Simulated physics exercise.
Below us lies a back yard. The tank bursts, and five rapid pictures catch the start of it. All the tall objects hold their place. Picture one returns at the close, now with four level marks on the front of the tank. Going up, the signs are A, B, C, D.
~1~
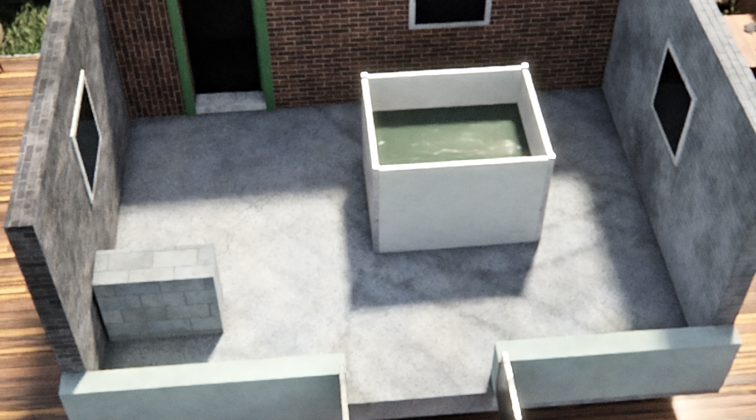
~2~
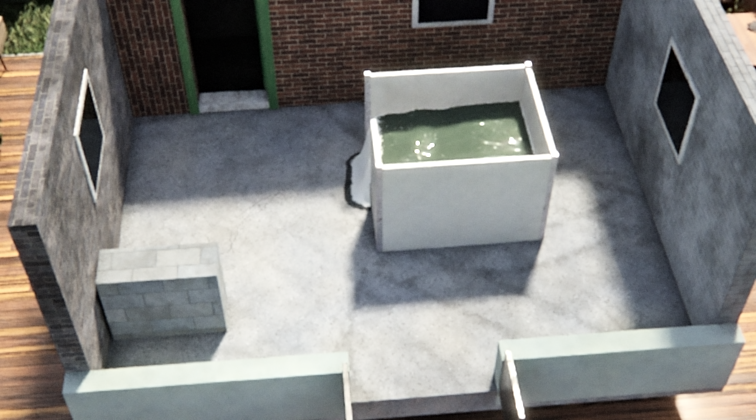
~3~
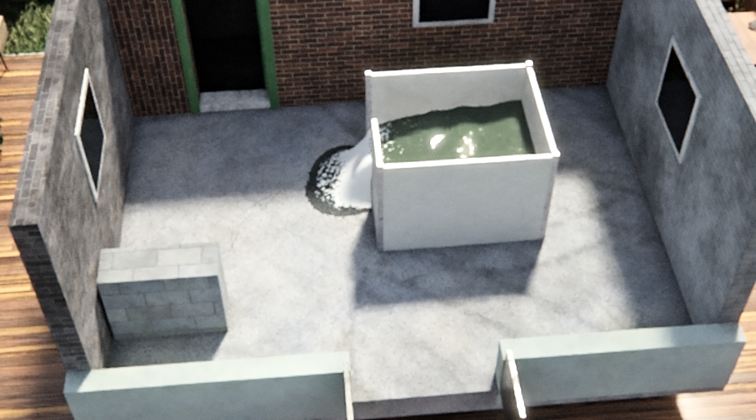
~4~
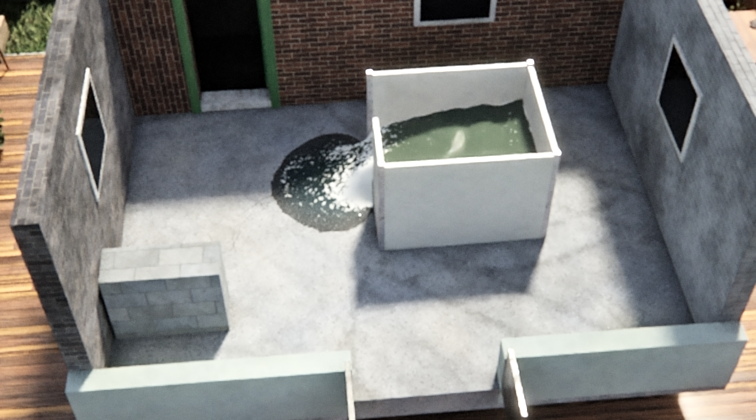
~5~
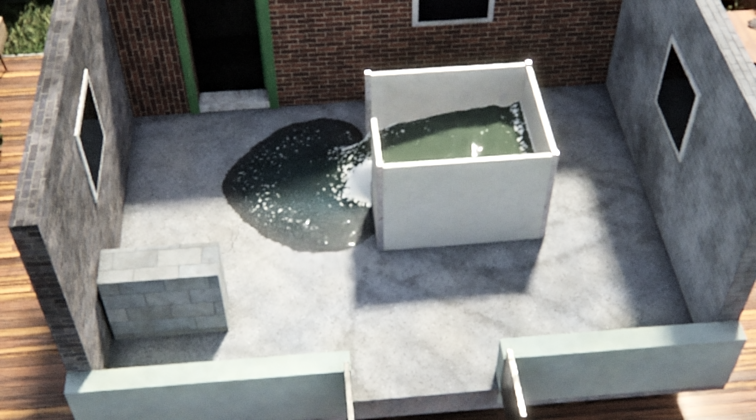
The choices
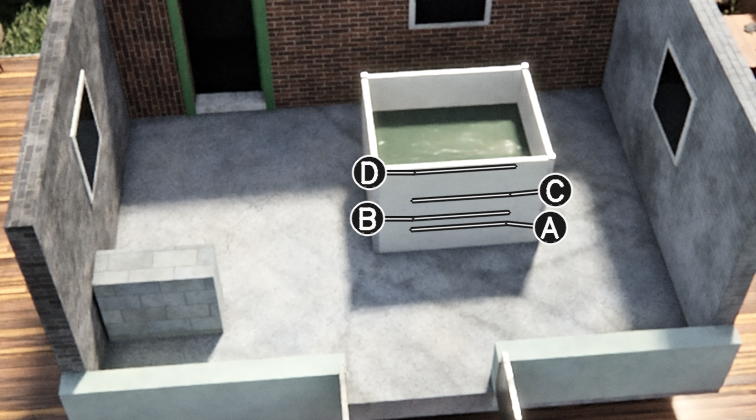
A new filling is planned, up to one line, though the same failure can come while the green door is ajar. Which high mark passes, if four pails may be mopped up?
B.
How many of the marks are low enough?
Two.
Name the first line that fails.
That would be C.
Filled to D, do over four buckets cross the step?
Yes.
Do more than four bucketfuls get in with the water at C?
Yes, that goes wrong.
In white, A at (459, 226); B at (460, 215); C at (462, 197); D at (464, 169); from the bottom up A, B, C, D.
With A, nothing gets over.
With B, a bucket or two gets in.
With C, about 13 bucketfuls get in.
With D, dozens of bucketfuls pour in.
